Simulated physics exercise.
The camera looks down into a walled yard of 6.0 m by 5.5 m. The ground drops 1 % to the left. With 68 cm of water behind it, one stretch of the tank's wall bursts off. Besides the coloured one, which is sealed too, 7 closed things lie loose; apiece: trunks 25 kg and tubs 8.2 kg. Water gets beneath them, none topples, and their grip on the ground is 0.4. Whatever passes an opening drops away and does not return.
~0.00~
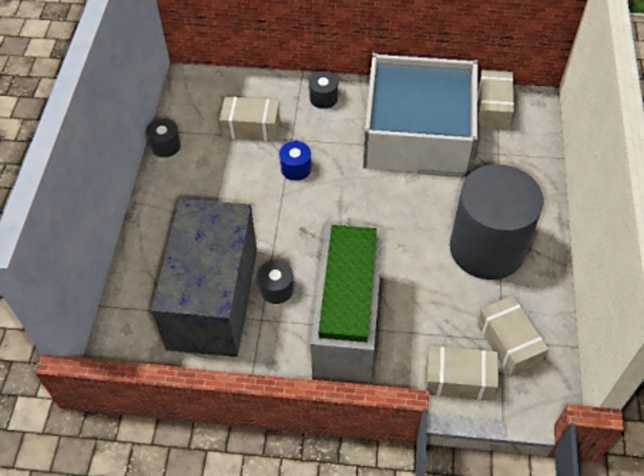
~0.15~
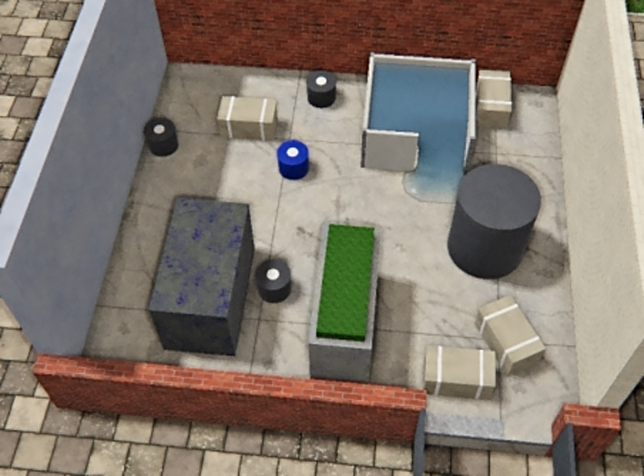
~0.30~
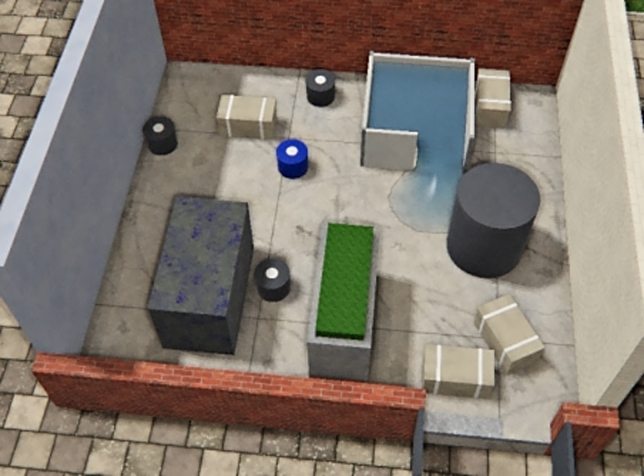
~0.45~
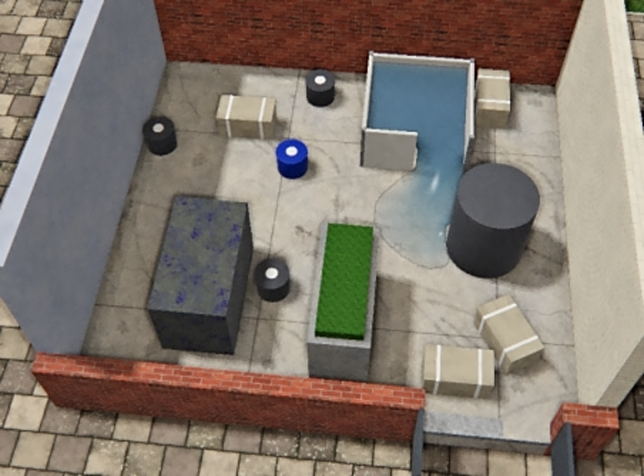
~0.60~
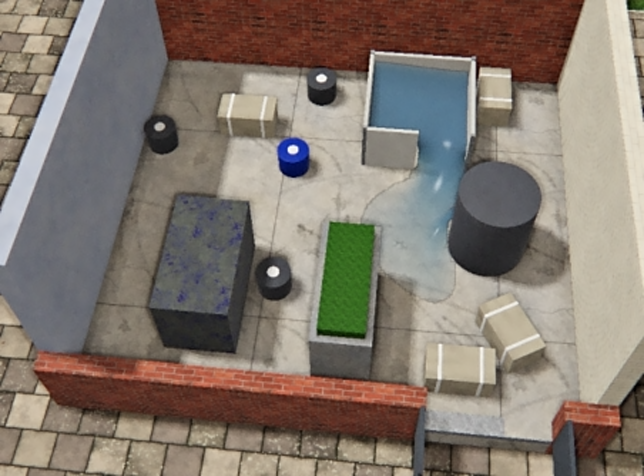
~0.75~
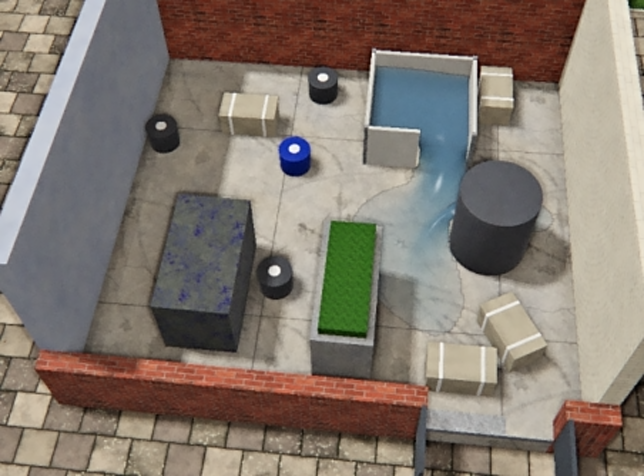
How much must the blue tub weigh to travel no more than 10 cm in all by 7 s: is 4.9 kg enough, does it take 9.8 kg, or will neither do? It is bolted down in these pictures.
Verdict: The lower weight is enough.
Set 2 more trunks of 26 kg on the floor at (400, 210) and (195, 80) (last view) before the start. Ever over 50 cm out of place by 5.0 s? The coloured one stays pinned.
In turn: Past it, less.
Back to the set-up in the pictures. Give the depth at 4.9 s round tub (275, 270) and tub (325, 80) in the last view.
Roughly 4 and 1 cm.
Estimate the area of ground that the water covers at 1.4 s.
Some 8.5 m2.
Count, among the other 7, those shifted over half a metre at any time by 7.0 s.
0 of them.
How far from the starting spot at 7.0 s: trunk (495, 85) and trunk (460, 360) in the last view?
In that order: 10 cm, 30 cm.
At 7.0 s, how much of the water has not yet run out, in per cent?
Some 88 per cent remains.
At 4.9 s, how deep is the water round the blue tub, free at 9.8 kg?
About 1 cm.
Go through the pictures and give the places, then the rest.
The blue tub at (295, 153), on the bottom; 1.9 m2 under water; 0 of 8 have shifted, in the first frame.
The blue tub at (293, 153), on the bottom; 2.3 m2 under water; 0 of 8 have shifted, in the second frame.
The blue tub at (292, 151), on the bottom; 2.9 m2 under water; 0 of 8 have shifted, in the third frame.
The blue tub at (292, 152) rests on the ground; water covers 3.5 m2; 0 of 8 have shifted, in the fourth frame.
The blue tub at (293, 150), on the bottom; water covers 4.3 m2; 0 of 8 have shifted, in the fifth frame.
The blue tub at (295, 149) rests on the ground; water covers 5.2 m2; 0 of 8 have shifted, in the sixth frame.
After 1.4 s the blue tub would be 0 cm from its start with 4.9 kg and 0 cm from its start with 9.8 kg; 0 cm of water round it then.
After 3.1 s the blue tub would be 0 cm from its start with 4.9 kg and 0 cm from its start with 9.8 kg; 1 cm of water round it then.
After 4.9 s the blue tub would be 0 cm from its start with 4.9 kg and 0 cm from its start with 9.8 kg; 1 cm of water round it then.
After 7.0 s the blue tub would be 0 cm from its start with 4.9 kg and 0 cm from its start with 9.8 kg; 1 cm of water round it then.
